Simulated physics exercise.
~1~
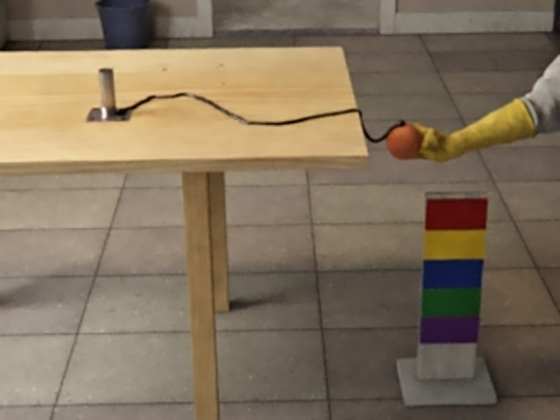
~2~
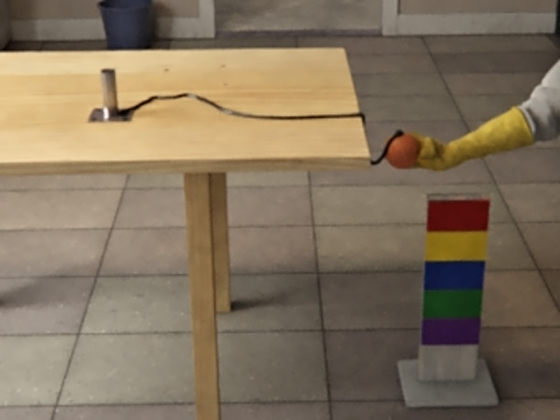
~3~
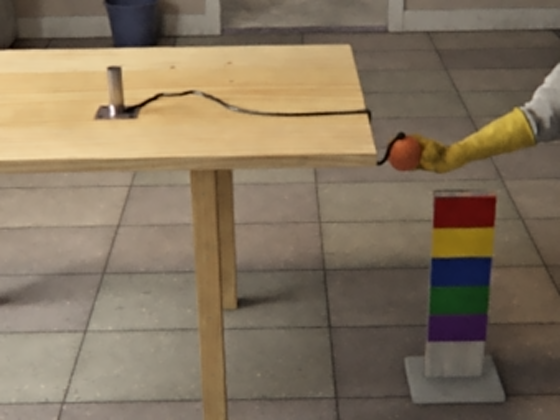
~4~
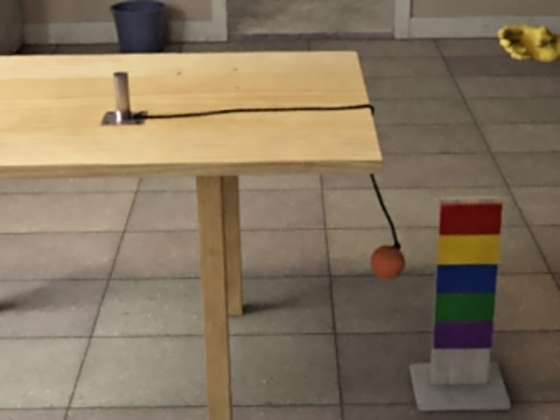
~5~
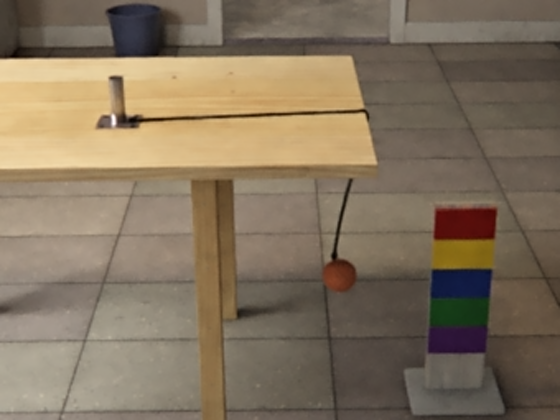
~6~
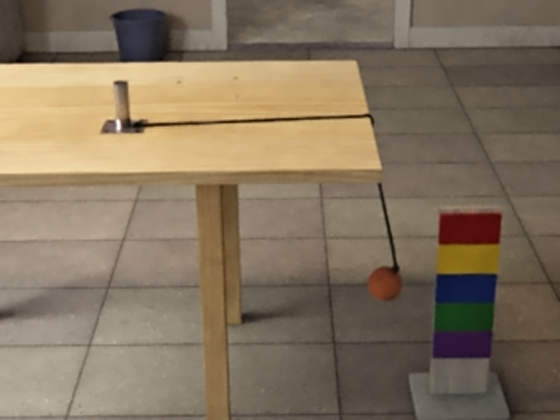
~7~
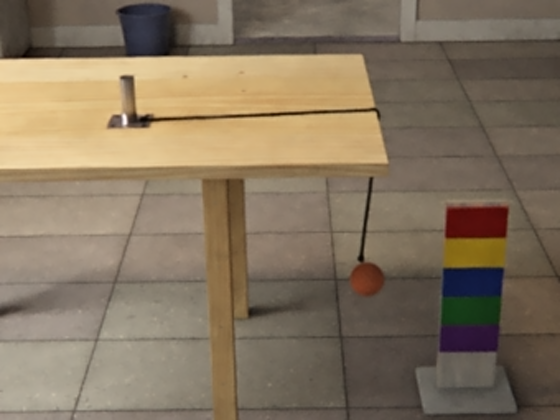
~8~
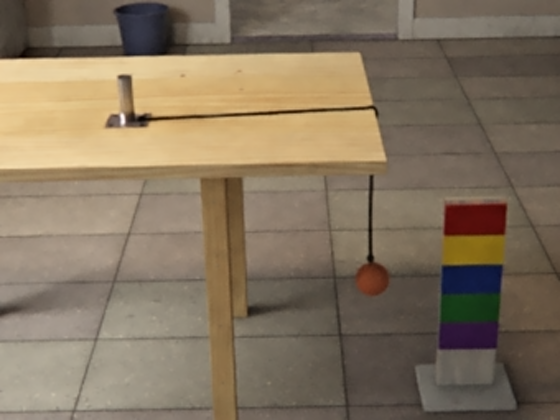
A yellow-gloved hand held an orange ball tied to a dark cord just past the edge of a wooden table, then let go, and the ball dropped, swung back and forth, and ended up hanging level with the blue band on the striped post.
